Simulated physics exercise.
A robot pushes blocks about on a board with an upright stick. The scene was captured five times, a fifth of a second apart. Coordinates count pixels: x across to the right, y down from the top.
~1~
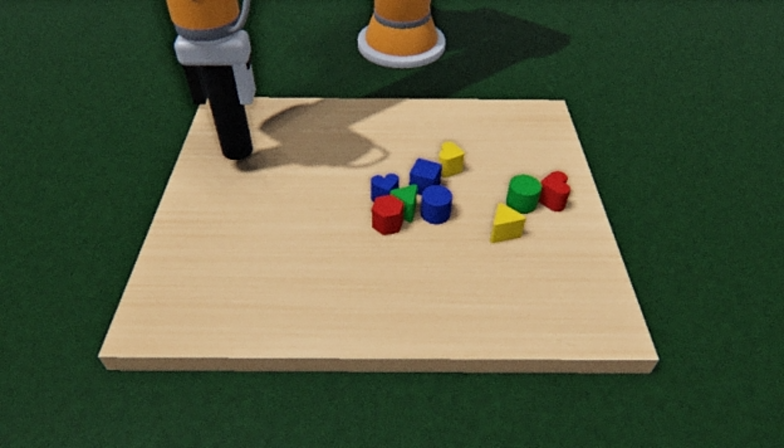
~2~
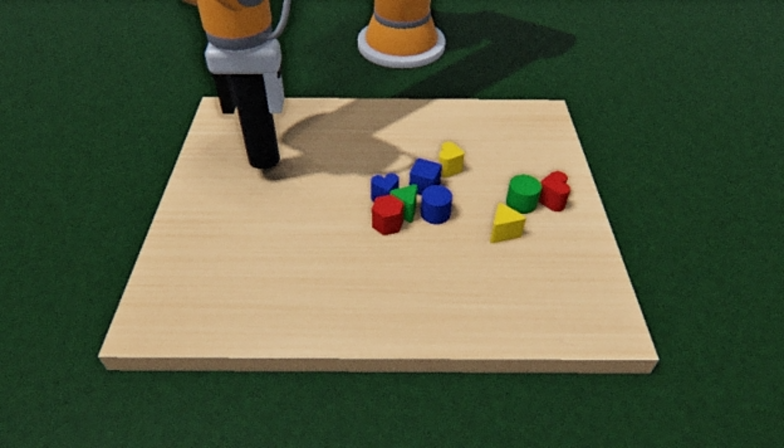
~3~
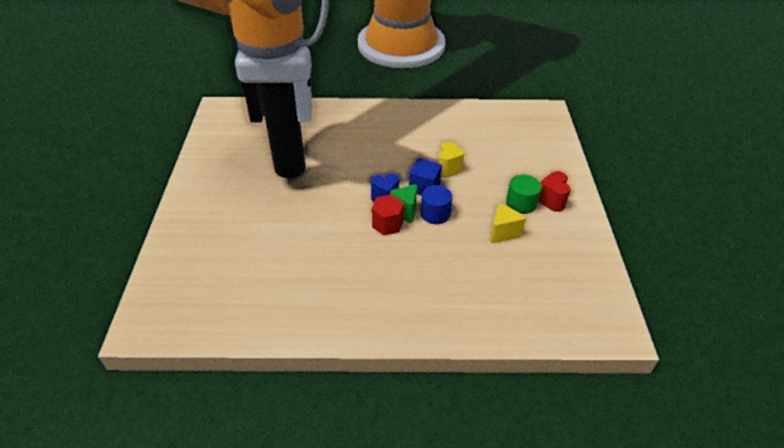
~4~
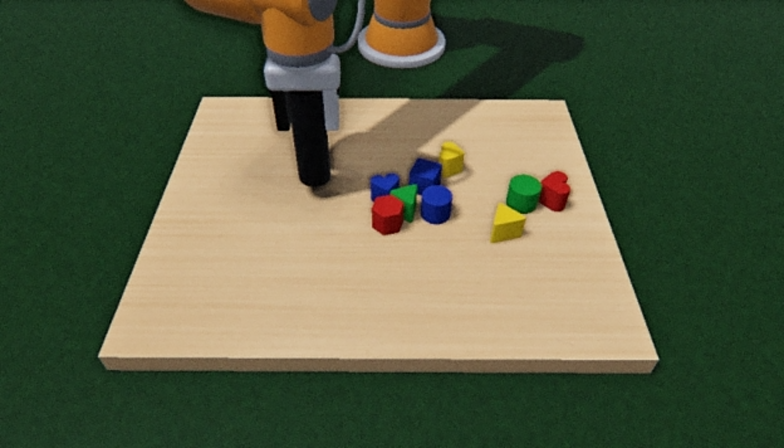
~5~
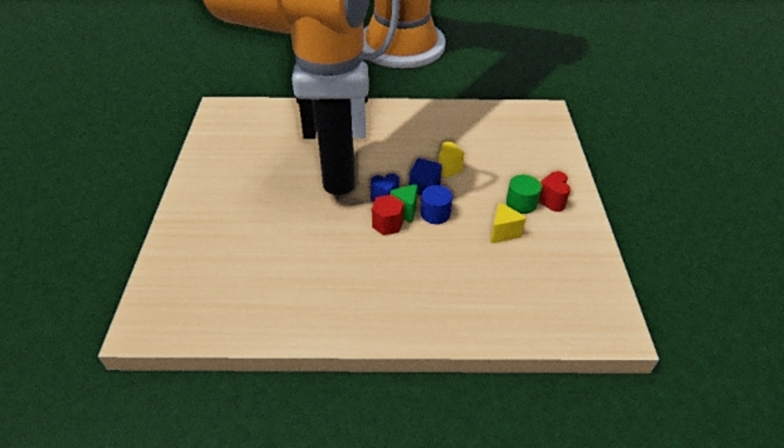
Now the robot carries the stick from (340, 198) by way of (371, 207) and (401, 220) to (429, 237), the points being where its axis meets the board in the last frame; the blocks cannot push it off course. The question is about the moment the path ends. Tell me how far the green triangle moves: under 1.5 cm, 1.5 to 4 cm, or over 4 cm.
It ends over 4 cm away.
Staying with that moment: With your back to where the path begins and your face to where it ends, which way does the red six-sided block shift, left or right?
Well, taking the path from its start to its end as straight ahead, the red six-sided block moves to the right.
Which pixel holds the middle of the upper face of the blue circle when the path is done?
The middle of the upper face of the blue circle will lie at about (468, 191) in the picture.
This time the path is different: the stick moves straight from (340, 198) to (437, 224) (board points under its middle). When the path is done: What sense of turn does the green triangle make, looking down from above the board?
Bird's-eye view: Counterclockwise.
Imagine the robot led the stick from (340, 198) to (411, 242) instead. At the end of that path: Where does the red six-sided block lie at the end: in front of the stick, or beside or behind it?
Once the path is finished, the red six-sided block still sits ahead of the stick.
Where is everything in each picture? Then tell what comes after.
The first picture shows stick tip (238, 151); block tops, blue heart-shaped block (386, 180); red six-sided block (388, 205); green triangle (406, 193); blue circle (437, 195).
The second picture shows stick (264, 160); blocks unchanged.
The third picture shows stick (290, 168); blocks unchanged.
The fourth picture shows stick (315, 177); blocks unchanged.
The fifth picture shows stick (339, 185); blue heart-shaped block (386, 180); red six-sided block (388, 205); green triangle (406, 193); blue circle (437, 195).
The first path, step by step. One third of the way, stick (372, 194); blue heart-shaped block (395, 179), turned 15° clockwise; red six-sided block (391, 207).
Two thirds of the way, stick (402, 207); blue heart-shaped block (402, 178); red six-sided block (410, 224), turned 50° clockwise; green triangle (434, 198), turned 35° anticlockwise; blue circle (458, 194).
At the end, stick (430, 223); blue heart-shaped block (402, 178); red six-sided block (420, 241), turned 105° clockwise; green triangle (453, 207), turned 95° anticlockwise; blue circle (468, 191).
